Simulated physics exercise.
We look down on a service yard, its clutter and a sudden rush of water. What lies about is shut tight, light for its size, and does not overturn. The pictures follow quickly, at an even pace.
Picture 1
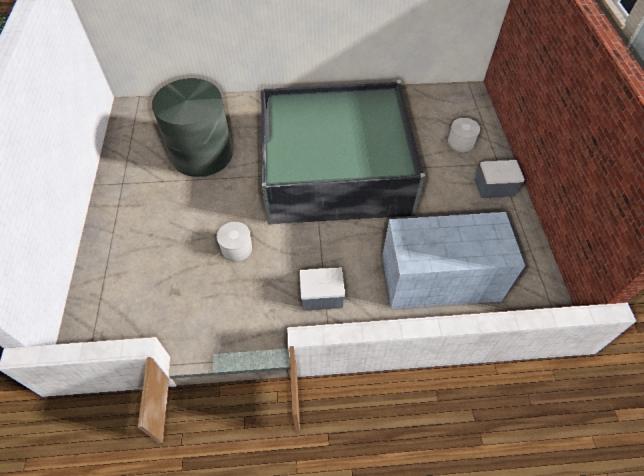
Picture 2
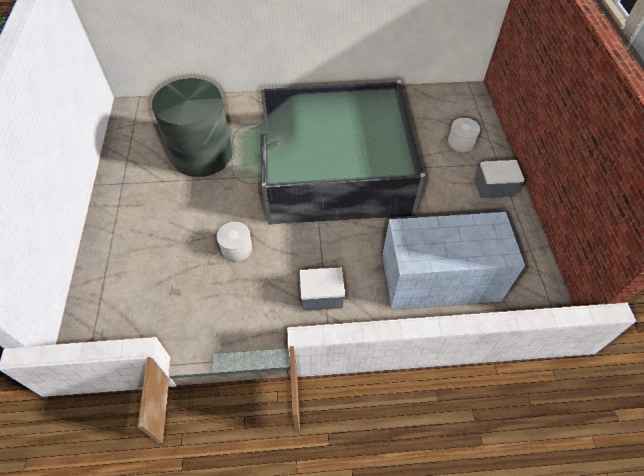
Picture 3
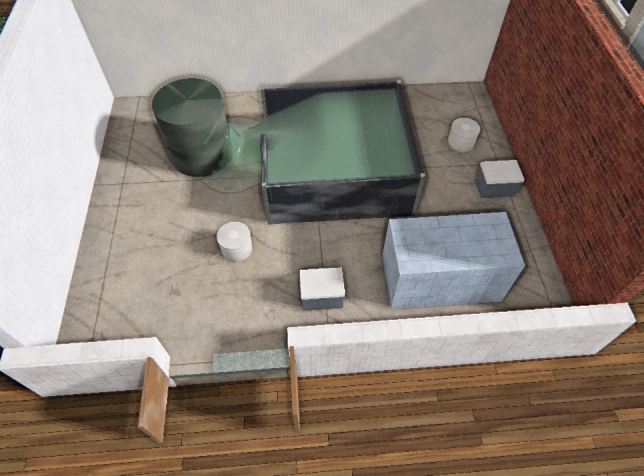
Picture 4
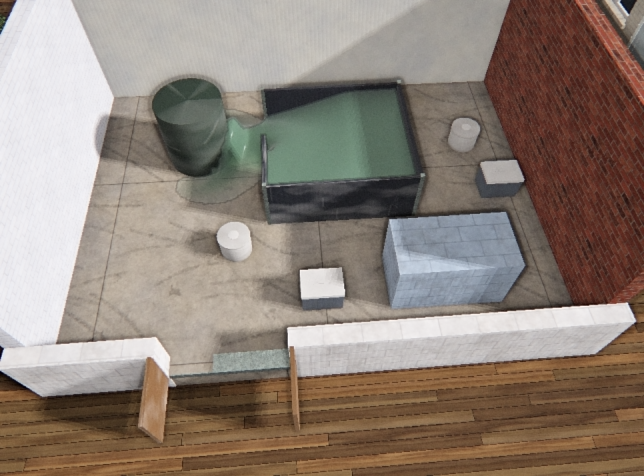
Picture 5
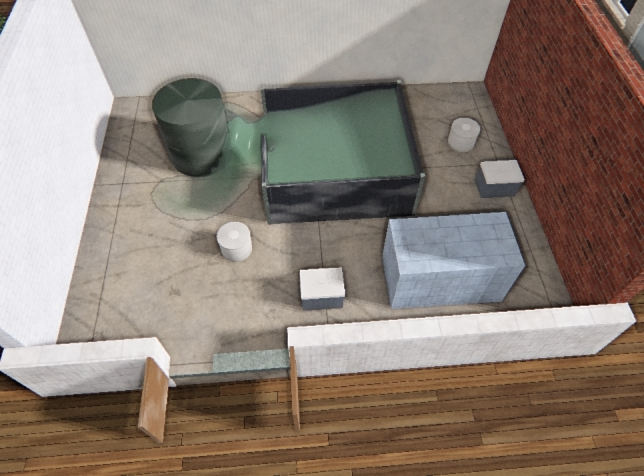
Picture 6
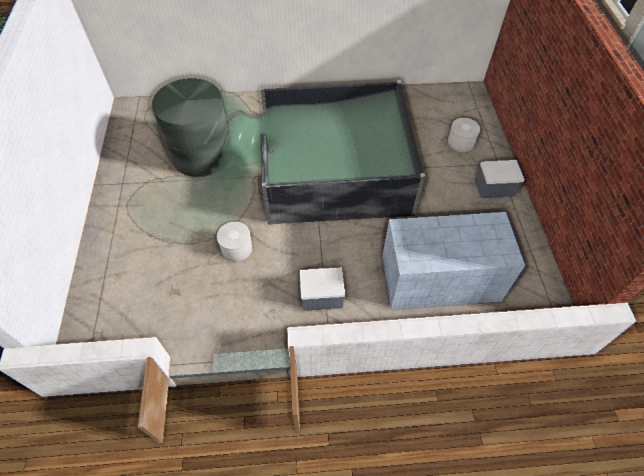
We see a walled yard with white tubs, boxes and a large tank of green water, which pours from the tank's left side and spreads across the floor toward the lower left, while the objects around it stay still.
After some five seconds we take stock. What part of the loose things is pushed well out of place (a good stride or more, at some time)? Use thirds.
It is not even a third.
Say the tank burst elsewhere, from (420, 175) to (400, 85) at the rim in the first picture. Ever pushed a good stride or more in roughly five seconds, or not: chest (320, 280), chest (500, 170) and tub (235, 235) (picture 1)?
As listed: Moved that far, swept aside, less than that.
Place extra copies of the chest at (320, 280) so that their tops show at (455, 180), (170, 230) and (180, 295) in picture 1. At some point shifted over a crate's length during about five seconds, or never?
In turn: Under that, shifted that much, that far or more.
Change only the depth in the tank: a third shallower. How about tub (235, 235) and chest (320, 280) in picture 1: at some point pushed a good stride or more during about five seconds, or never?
In turn: Shifted that much, not that far.
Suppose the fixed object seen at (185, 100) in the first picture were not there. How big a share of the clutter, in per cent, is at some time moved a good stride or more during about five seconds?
Near 0 in a hundred.
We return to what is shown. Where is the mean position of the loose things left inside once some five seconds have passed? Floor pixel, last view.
At about (438, 211).
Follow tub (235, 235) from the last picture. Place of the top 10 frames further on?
Near (254, 332).
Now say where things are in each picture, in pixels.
The first frame shows a tub at (233, 235), on the bottom; a tub at (466, 127) rests on the ground; 0 of 5 have shifted.
The second frame shows a tub at (233, 235) rests on the ground; a tub at (466, 127) rests on the ground; 0 of 5 have shifted.
The third frame shows a tub at (233, 235), on the bottom; a tub at (466, 127), on the bottom; 0 of 5 have shifted.
The fourth frame shows a tub at (233, 235) rests on the ground; a tub at (466, 127), on the bottom; 0 of 5 have shifted.
The fifth frame shows a tub at (233, 235), on the bottom; a tub at (466, 127), on the bottom; 0 of 5 have shifted.
The sixth frame shows a tub at (233, 235), on the bottom; a tub at (466, 127) rests on the ground; 0 of 5 have shifted.
A moment on, 0 of 5 are well off their spots; 0 afloat.
Next, 1 of 5 are well off their spots; 0 afloat.
Later, 1 of 5 are well off their spots; 0 afloat.
In the end, 1 of 5 are well off their spots, and 1 have been at some point; 0 afloat.
